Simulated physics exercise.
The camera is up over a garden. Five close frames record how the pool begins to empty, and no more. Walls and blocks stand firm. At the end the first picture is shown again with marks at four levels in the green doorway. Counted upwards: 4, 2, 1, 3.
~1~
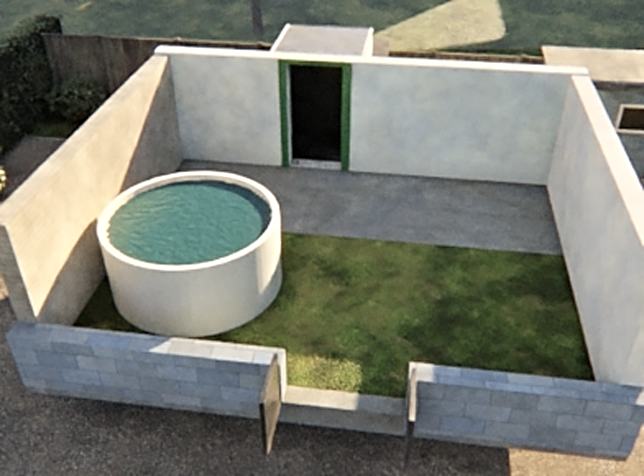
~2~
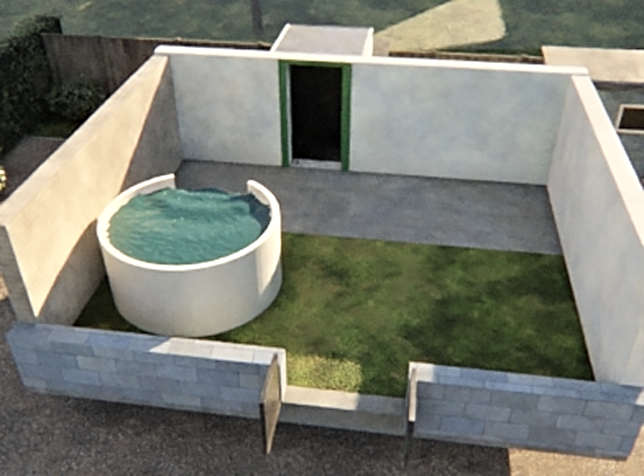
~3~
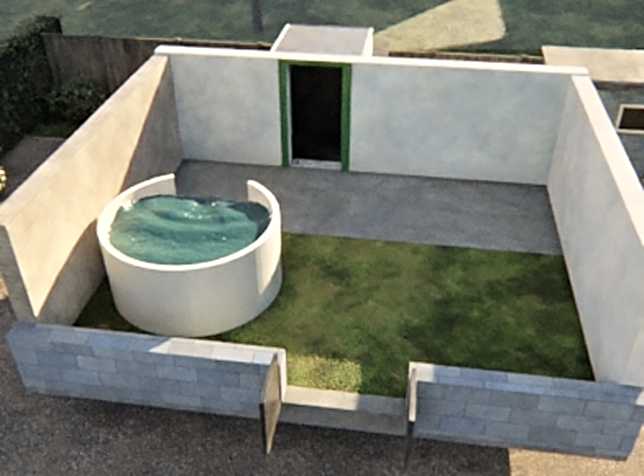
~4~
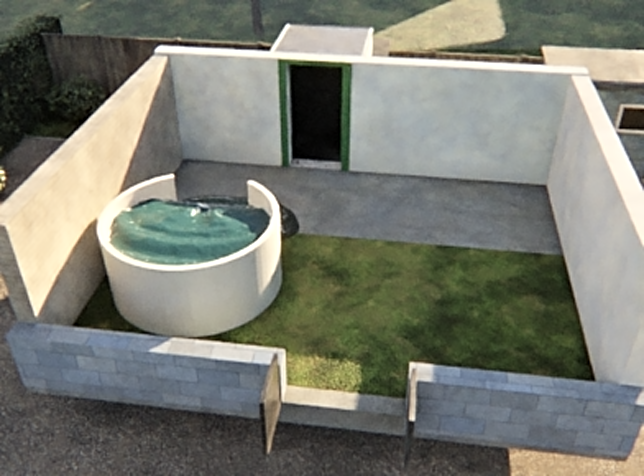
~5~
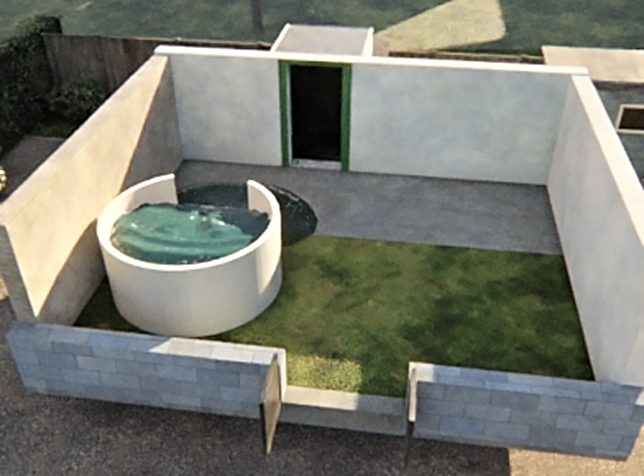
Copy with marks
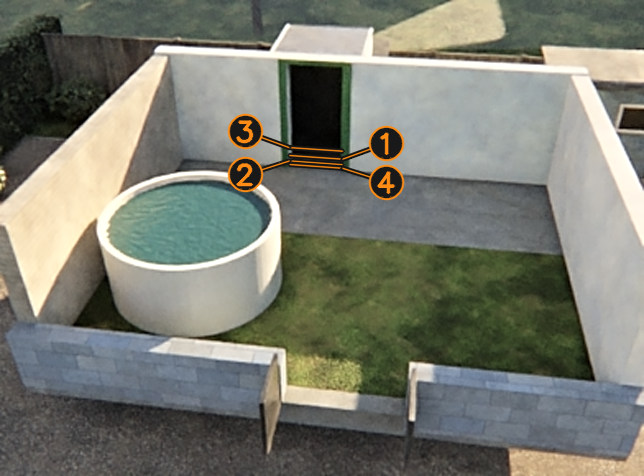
In a walled garden seen from above, a gap opens in the far side of a round white pool, the water inside ripples and sinks, and a dark sheet of water spreads behind it onto the grey paving.
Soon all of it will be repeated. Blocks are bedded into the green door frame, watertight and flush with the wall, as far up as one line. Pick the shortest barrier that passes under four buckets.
3.
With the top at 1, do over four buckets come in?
Yes, that goes wrong.
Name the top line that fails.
1.
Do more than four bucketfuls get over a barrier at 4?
Yes, it does.
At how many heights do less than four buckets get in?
One of them.
On the marked copy, 1 at (315, 157); 2 at (315, 162); 3 at (315, 149); 4 at (315, 166); from the bottom up 4, 2, 1, 3.
If 1 is chosen, about 10 bucketfuls get in.
If 2 is chosen, dozens of bucketfuls pour in.
If 3 is chosen, a splash gets over, under a bucket.
If 4 is chosen, dozens of bucketfuls pour in.
